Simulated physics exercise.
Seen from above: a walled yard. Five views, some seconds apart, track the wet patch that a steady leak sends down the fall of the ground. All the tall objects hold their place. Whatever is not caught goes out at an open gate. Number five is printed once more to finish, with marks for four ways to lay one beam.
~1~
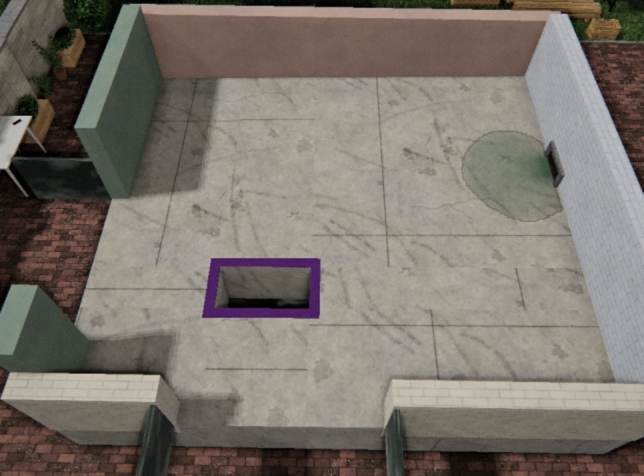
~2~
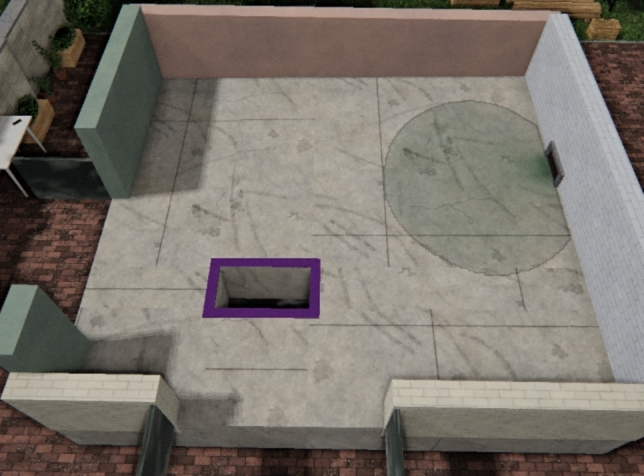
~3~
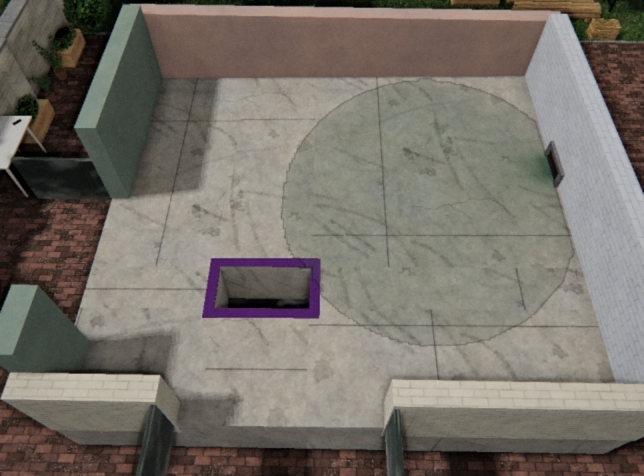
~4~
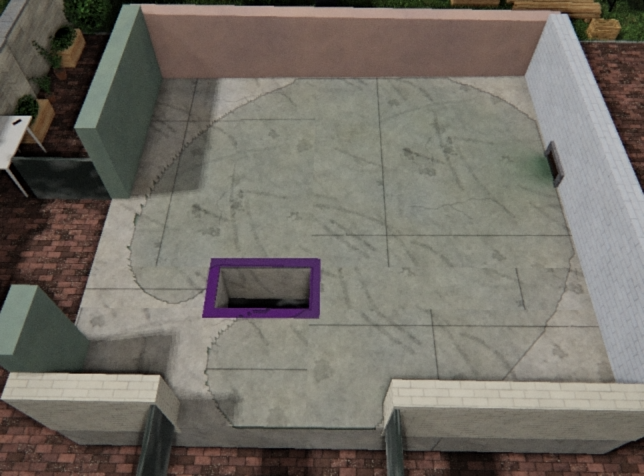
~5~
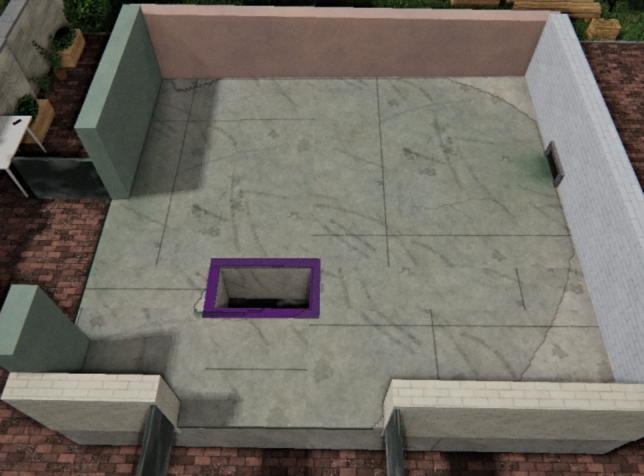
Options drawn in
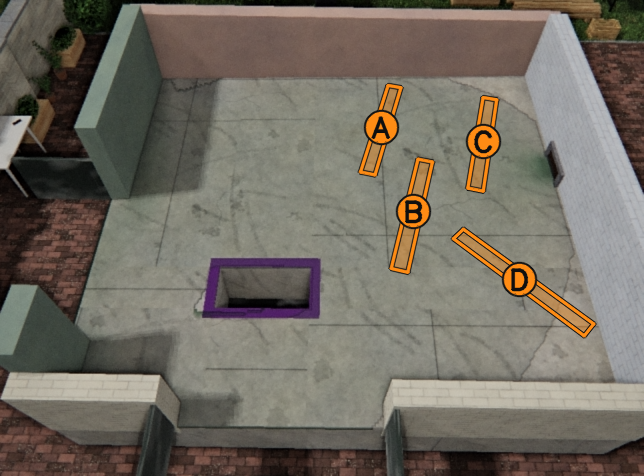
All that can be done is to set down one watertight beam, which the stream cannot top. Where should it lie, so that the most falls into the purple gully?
A beats the others.
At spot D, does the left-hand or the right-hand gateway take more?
The left one.
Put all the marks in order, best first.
Best to worst: A, D, C, B.
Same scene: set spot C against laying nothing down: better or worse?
It is worse.
On the marked copy, A from (367, 173) to (394, 86); B from (399, 270) to (425, 160); C from (475, 189) to (489, 98); D from (458, 233) to (589, 329).
For spot A, about 44 % of the stream runs into the purple gully, about 56 % out by the gates.
For spot B, about 6 % of the stream runs into the purple gully, about 94 % out by the gates.
For spot C, about 17 % of the stream runs into the purple gully, about 83 % out by the gates.
For spot D, about 24 % of the stream runs into the purple gully, about 76 % out by the gates.
